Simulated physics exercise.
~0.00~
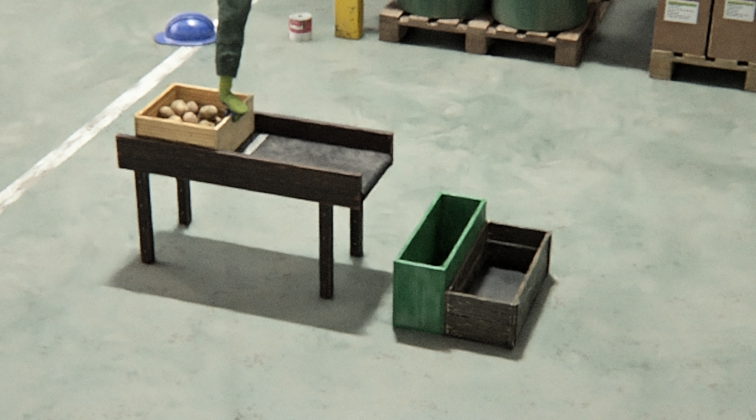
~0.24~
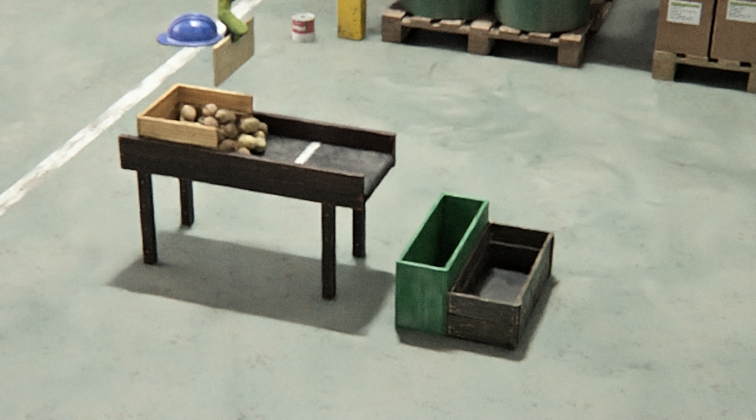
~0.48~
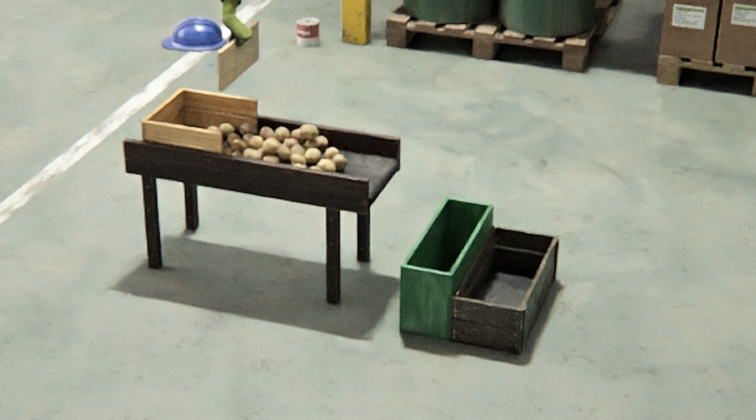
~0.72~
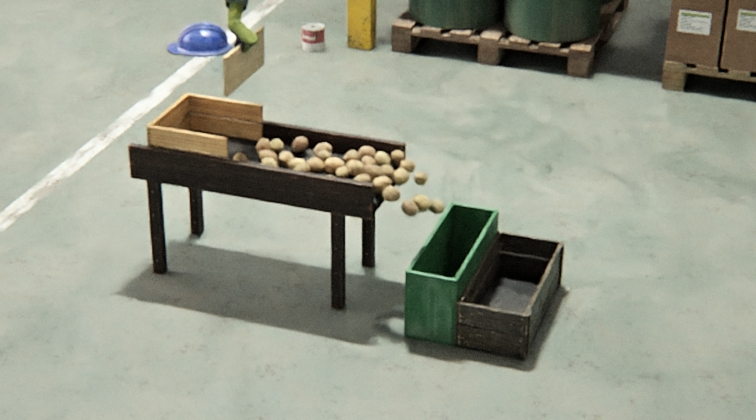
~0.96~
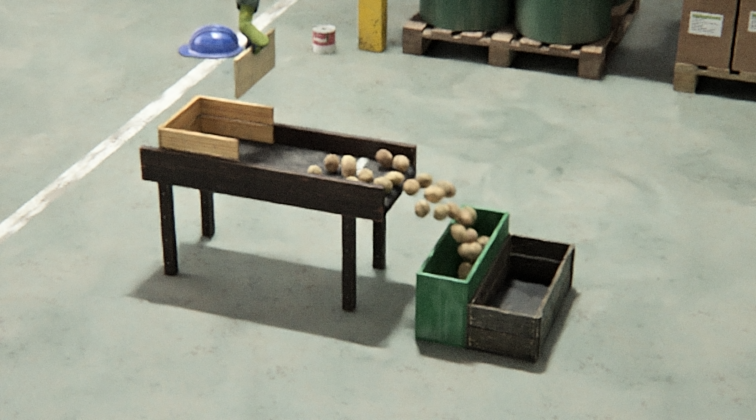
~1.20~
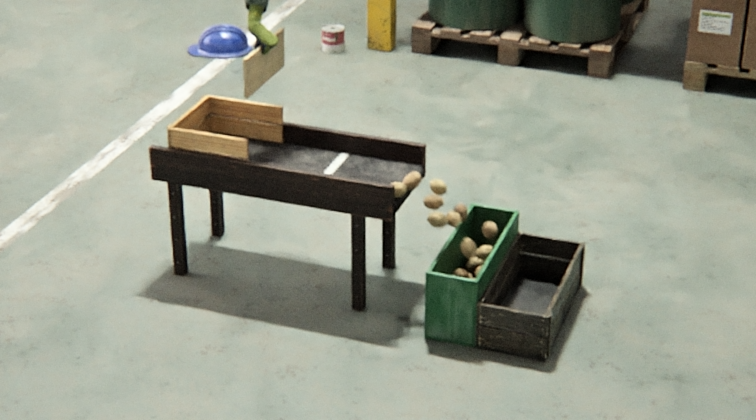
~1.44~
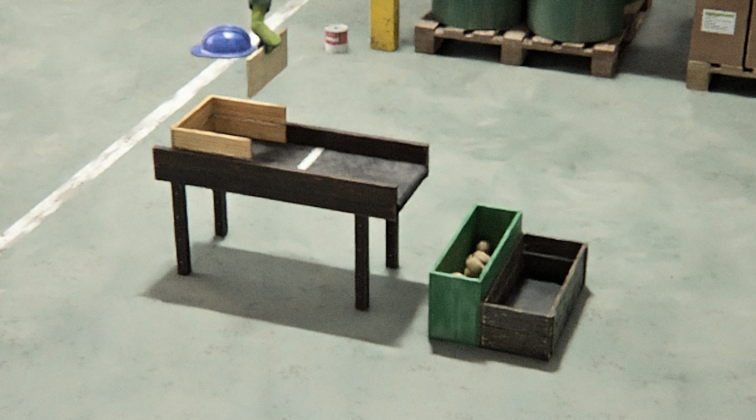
The clip opens on a wooden pen full of round, tan, potato-like pieces at the left end of a dark, table-like belt, with a green-gloved hand at its gate. The hand lifts the gate up and away, and the pieces begin to spill out to the right. They spread along the belt as it carries them past the empty pen. Reaching the right end, they tumble off in a loose stream and drop into the long green box below. The last few follow, leaving the belt bare, with the pieces resting in the green box and the black tote beside it empty.
